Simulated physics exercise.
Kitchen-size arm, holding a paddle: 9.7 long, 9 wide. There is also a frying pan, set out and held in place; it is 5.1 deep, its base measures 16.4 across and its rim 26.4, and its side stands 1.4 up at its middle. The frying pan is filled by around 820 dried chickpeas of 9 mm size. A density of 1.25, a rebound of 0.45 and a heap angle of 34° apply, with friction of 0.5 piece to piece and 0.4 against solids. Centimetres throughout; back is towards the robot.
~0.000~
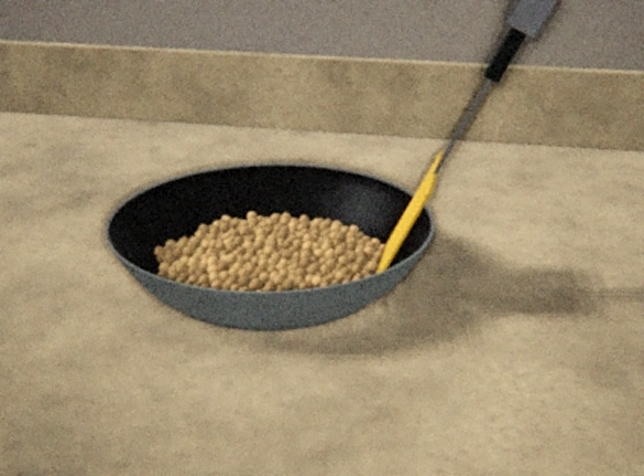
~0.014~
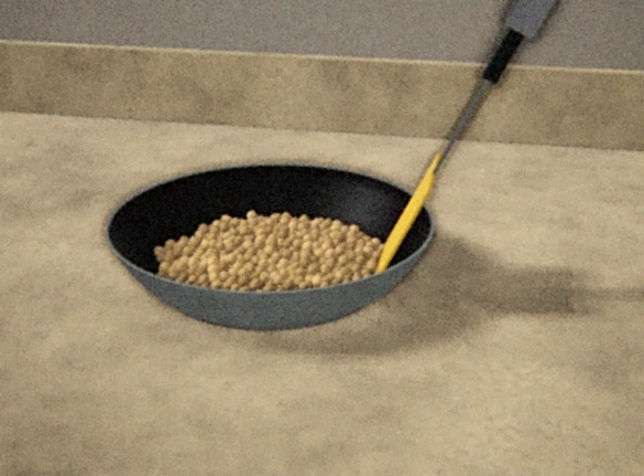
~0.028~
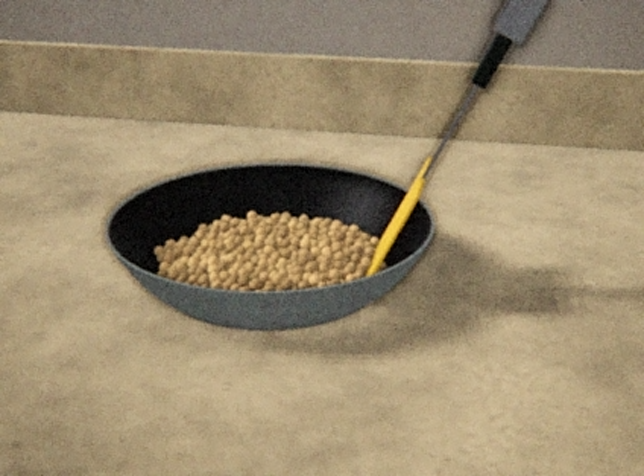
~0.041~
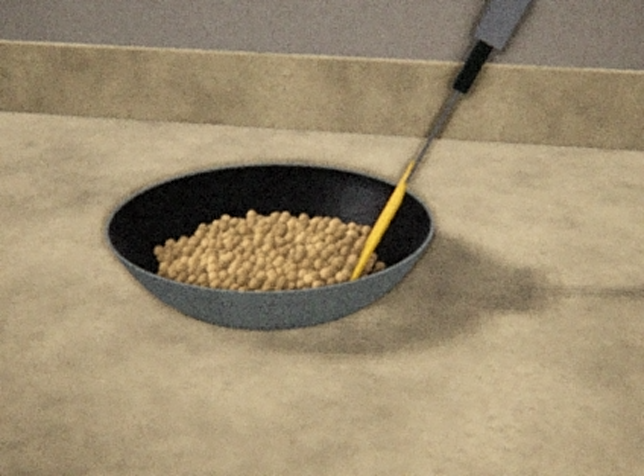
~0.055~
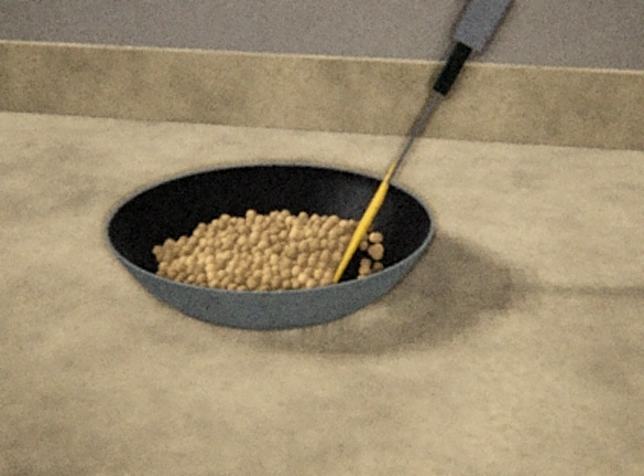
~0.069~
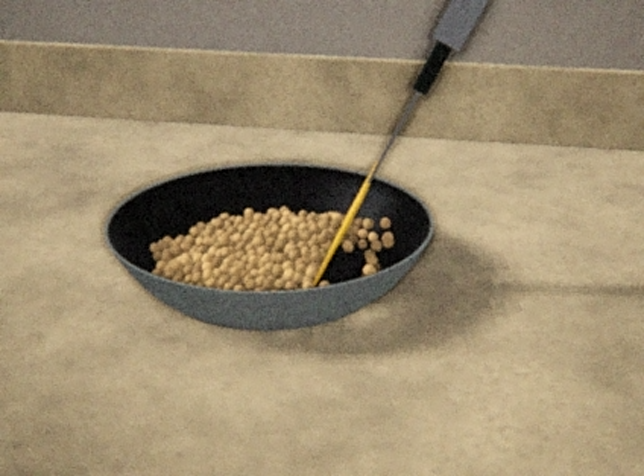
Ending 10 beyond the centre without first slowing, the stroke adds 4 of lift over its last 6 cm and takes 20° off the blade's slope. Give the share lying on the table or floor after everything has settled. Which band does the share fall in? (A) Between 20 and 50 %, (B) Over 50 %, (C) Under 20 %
Option A: Between 20 and 50 %.
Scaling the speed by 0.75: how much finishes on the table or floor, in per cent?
I'd put it around 25 per cent.
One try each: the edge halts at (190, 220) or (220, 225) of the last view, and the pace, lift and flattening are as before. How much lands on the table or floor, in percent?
Respectively about 15 and 5 percent end on the table or floor.
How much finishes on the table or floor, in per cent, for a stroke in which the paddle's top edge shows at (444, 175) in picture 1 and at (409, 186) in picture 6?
It works out to about 15 %, more or less.
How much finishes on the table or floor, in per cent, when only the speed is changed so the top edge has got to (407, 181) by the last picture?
Some 15 percent.
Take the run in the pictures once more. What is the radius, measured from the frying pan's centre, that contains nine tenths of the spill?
That works out to near 65 cm.
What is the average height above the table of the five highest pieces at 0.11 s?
About 6 cm.
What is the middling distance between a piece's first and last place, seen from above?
It works out to roughly 5 cm.
After 0.11 s, sloping 64°, highest piece 7 above the table; 817 in the frying pan.
After 0.16 s, sloping 59°, highest piece 8 above the table; 814 in the frying pan, 3 on the blade or in flight.
After 0.38 s, sloping 44°, highest piece 20 above the table; 578 in the frying pan, 61 on the table or floor, 178 on the blade or in flight.
After 1.43 s, sloping 44°, highest piece 4 above the table; 578 in the frying pan, 239 on the table or floor.
At rest, 578 in the frying pan, 239 on the table or floor. That is 29 % on the table or floor.
